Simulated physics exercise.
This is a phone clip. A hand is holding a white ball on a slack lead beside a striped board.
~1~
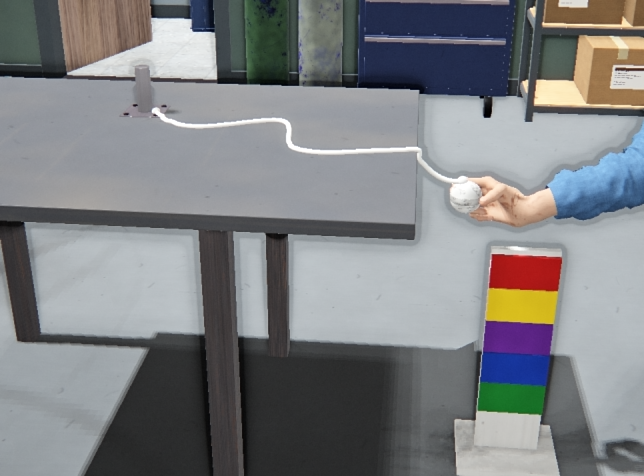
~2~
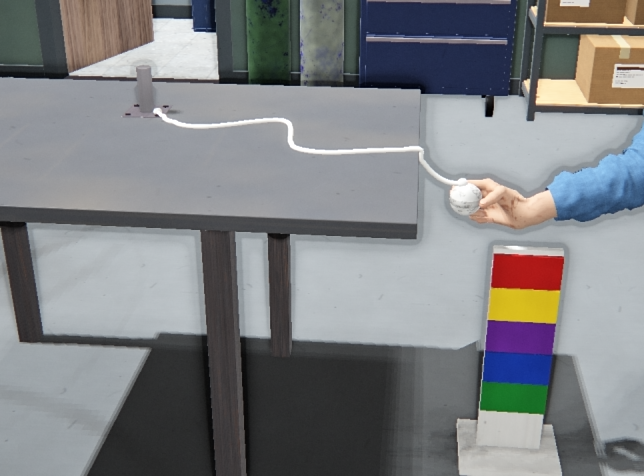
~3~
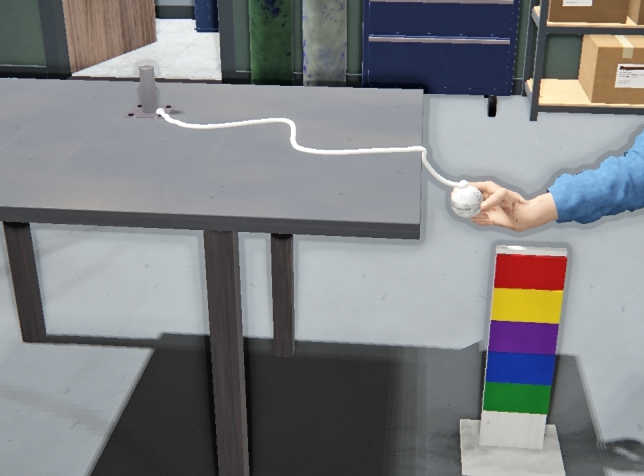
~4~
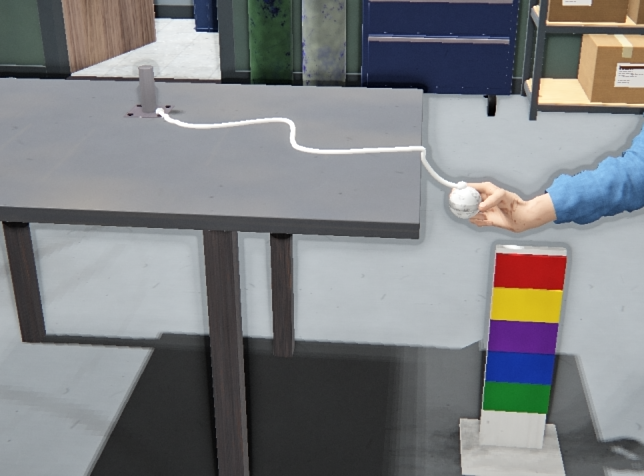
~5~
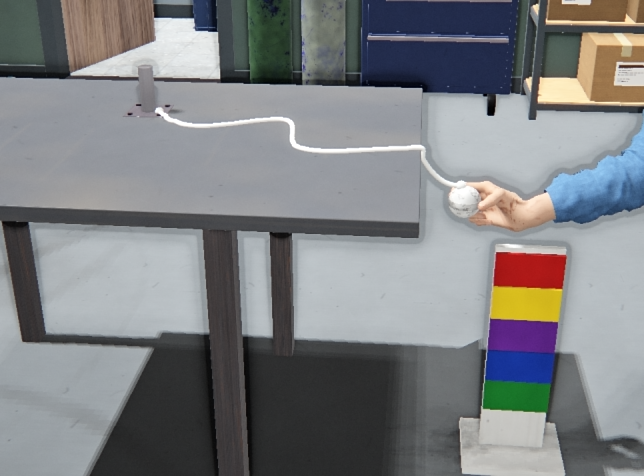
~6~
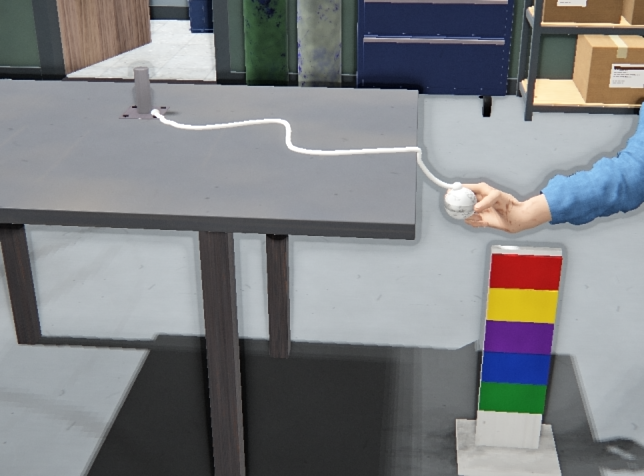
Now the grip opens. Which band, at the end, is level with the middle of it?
The middle is level with yellow.
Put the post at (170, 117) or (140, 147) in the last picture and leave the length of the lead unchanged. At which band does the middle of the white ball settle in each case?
First try: Purple; second try: Purple.
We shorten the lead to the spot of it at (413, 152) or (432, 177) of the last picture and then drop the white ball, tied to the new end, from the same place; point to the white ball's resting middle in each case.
The pixels are (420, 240) and (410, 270), in that order.
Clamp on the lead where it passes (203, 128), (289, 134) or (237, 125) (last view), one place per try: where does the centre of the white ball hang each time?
Try one gives (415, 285), try two (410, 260), and try three (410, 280).
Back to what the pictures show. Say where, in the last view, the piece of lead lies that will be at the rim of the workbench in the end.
Look near (327, 154).
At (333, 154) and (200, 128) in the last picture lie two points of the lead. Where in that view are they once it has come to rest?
(418, 154) for the first, (226, 120) for the second.
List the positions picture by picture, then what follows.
The first picture shows white ball (466, 197); red (525, 274); yellow (522, 307); purple (518, 339); blue (515, 370); green (511, 400).
The second picture shows white ball (466, 199); lead through (170, 121) (238, 124) (291, 128) (310, 152) (393, 150).
The third picture shows white ball (467, 201).
The fourth picture shows white ball (465, 202); lead through (172, 122) (240, 124) (293, 128) (312, 151) (395, 150).
The fifth picture shows white ball (465, 202).
The sixth picture shows white ball (461, 203); lead through (167, 123) (236, 125) (289, 129) (308, 152) (391, 151).
Early on, ball near (444, 264); level with red.
Midway, ball near (390, 295); level with yellow.
Near the end, ball near (427, 299); level with yellow.
Finally, ball near (417, 298); level with yellow. The lead holds its middle at yellow.
